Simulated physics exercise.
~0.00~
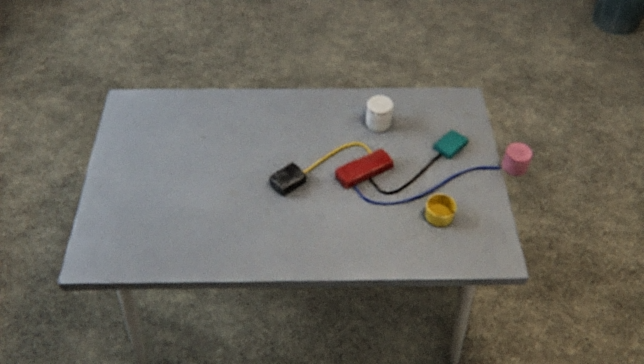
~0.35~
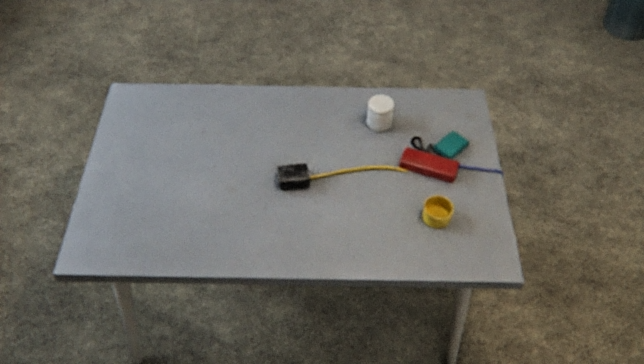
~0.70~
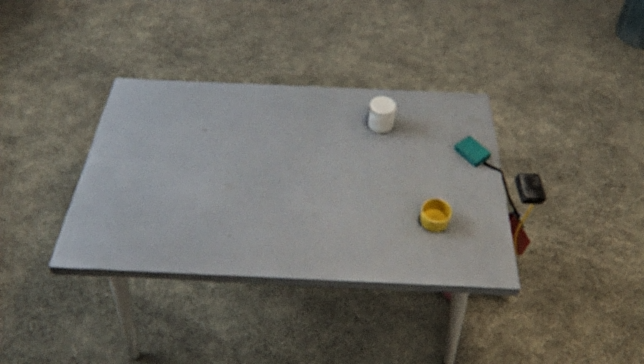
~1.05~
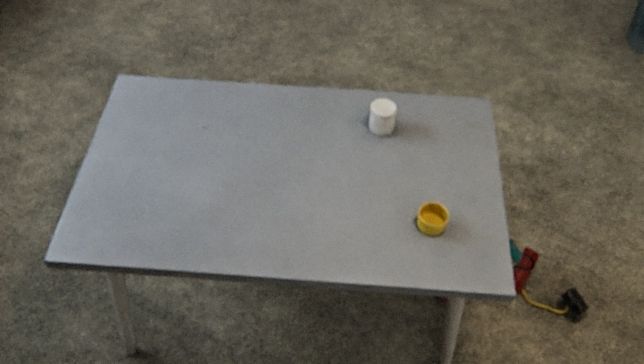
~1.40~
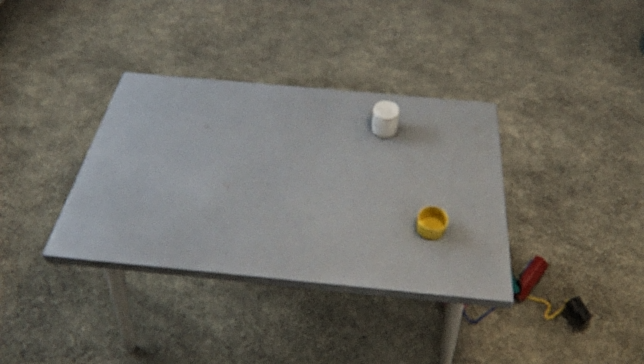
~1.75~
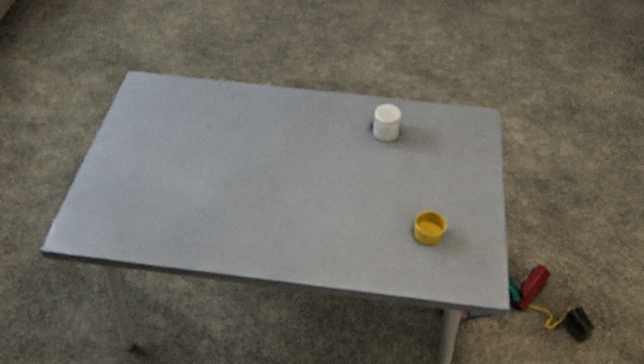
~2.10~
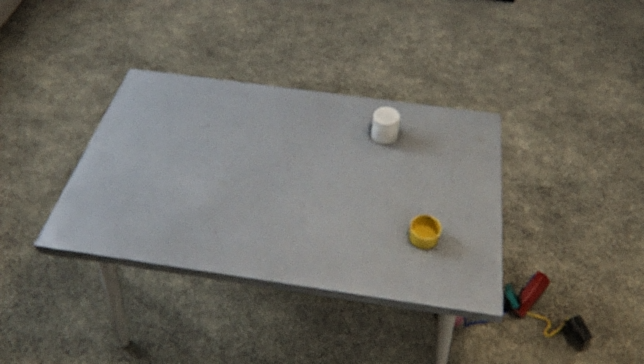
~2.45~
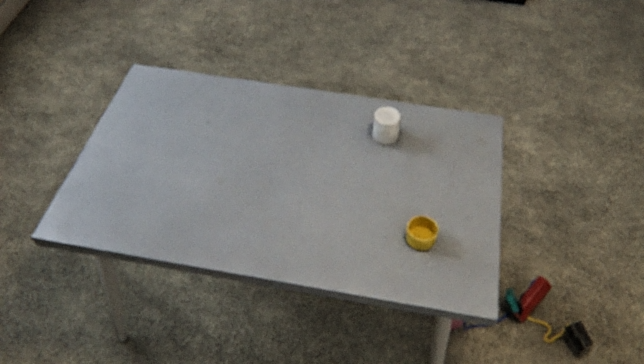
A grey table on a mottled carpet is seen from above at an angle, the view drifting slightly sideways. Near its middle a black box is wired to a red strip, which also has cables to a teal box and a pink cylinder at the right edge, with a white tub behind and a yellow mug in front. The pink piece drops from sight and the red strip slides right, its yellow cable pulling straight. The strip and black box go over the right edge, then the teal box follows. They end in a tangle on the floor, while the tub and mug stay on top.
